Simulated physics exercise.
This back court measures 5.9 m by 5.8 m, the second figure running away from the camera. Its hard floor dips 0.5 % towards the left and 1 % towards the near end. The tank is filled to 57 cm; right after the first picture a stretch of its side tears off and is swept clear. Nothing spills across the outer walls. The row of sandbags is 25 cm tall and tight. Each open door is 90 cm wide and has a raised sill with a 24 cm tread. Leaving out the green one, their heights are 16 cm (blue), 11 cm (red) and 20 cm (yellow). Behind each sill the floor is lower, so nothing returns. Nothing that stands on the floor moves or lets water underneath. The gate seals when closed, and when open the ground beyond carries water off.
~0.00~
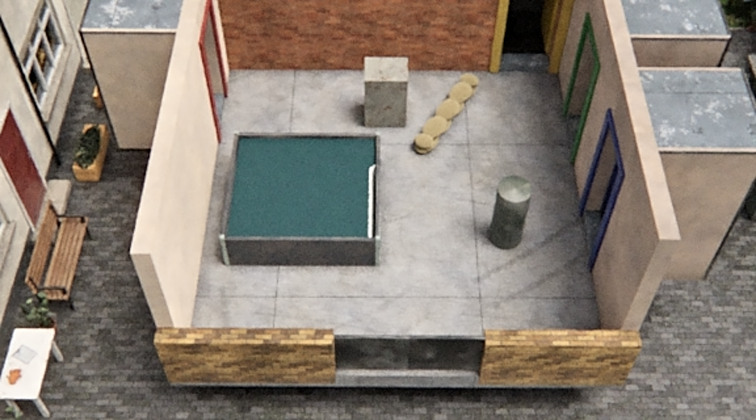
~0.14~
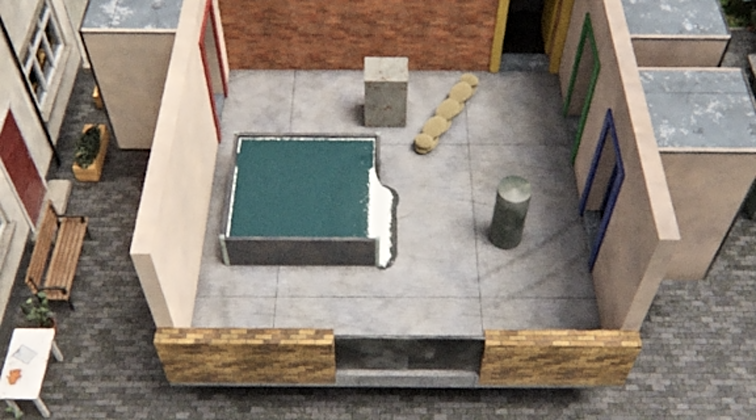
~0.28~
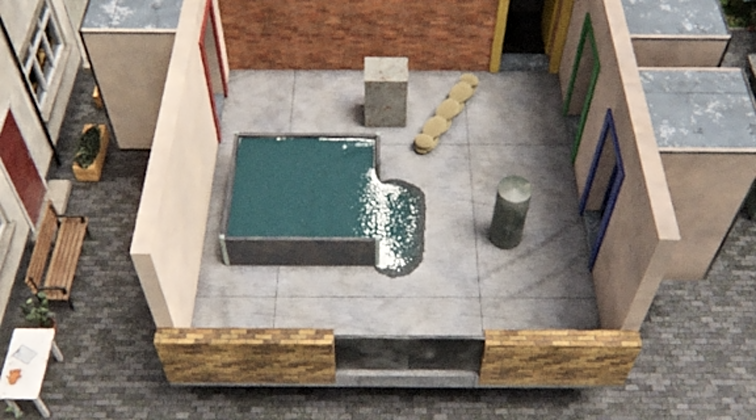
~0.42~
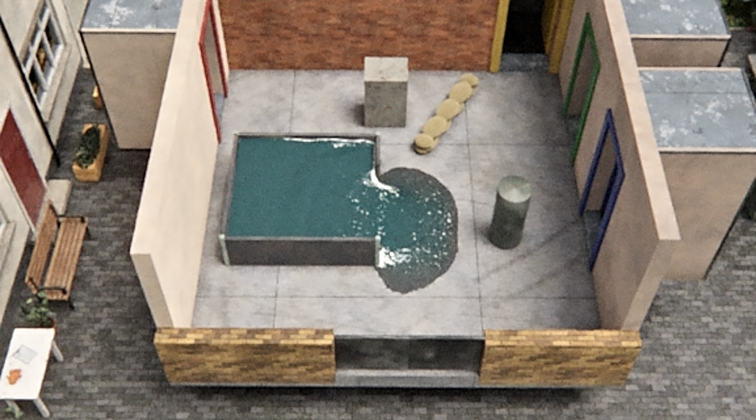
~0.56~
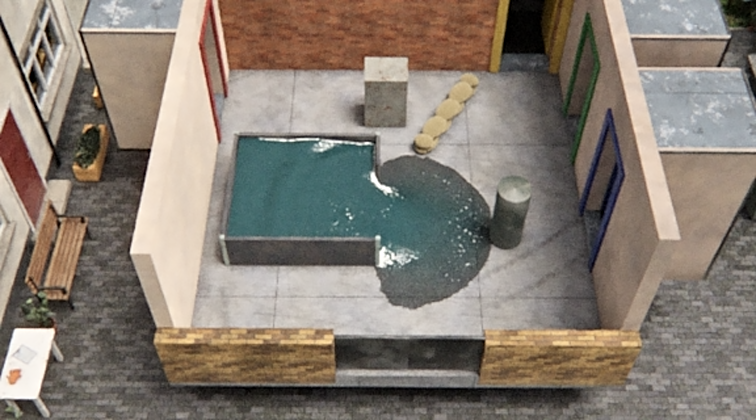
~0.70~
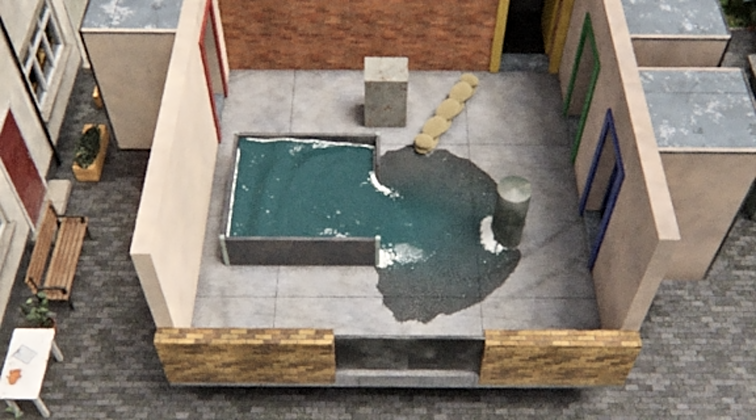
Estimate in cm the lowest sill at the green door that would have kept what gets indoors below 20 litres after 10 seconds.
Some 12.5 cm above the ground.
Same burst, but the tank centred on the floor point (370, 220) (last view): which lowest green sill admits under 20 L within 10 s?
Some 12.0 cm.
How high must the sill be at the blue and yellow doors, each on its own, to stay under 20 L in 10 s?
Roughly 12.5 cm at blue and 15 cm at yellow.
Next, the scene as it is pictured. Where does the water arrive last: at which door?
Last comes the red one.
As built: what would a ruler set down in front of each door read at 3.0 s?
Depths in cm: Green 16, blue 13, red 0, yellow 14.
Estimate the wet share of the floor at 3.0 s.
Some 45 per cent of it.
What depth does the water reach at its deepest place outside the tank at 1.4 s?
Up to some 34 cm.
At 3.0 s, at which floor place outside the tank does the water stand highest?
Around (596, 349).
After 1.4 s water covers 35 % of the floor, deepest (34 cm) near (485, 235); it has not reached the green door.
After 3.0 s water covers 45 % of the floor, deepest (30 cm) near (596, 349); 16 cm at the green door, 21 litres in over its 9 cm sill.
After 10.0 s water covers 90 % of the floor, deepest (14 cm) near (213, 359); 7 cm at the green door, 58 litres in over its 9 cm sill.
At the green door as built, the water arrived by 1.8 s and peaked near 16 cm at 2.8 s.
With a sill of 10.5 cm, 37 litres would have come in within the 10 s; with 14 cm, 11 litres. So under 20 litres takes about 12.5 cm.
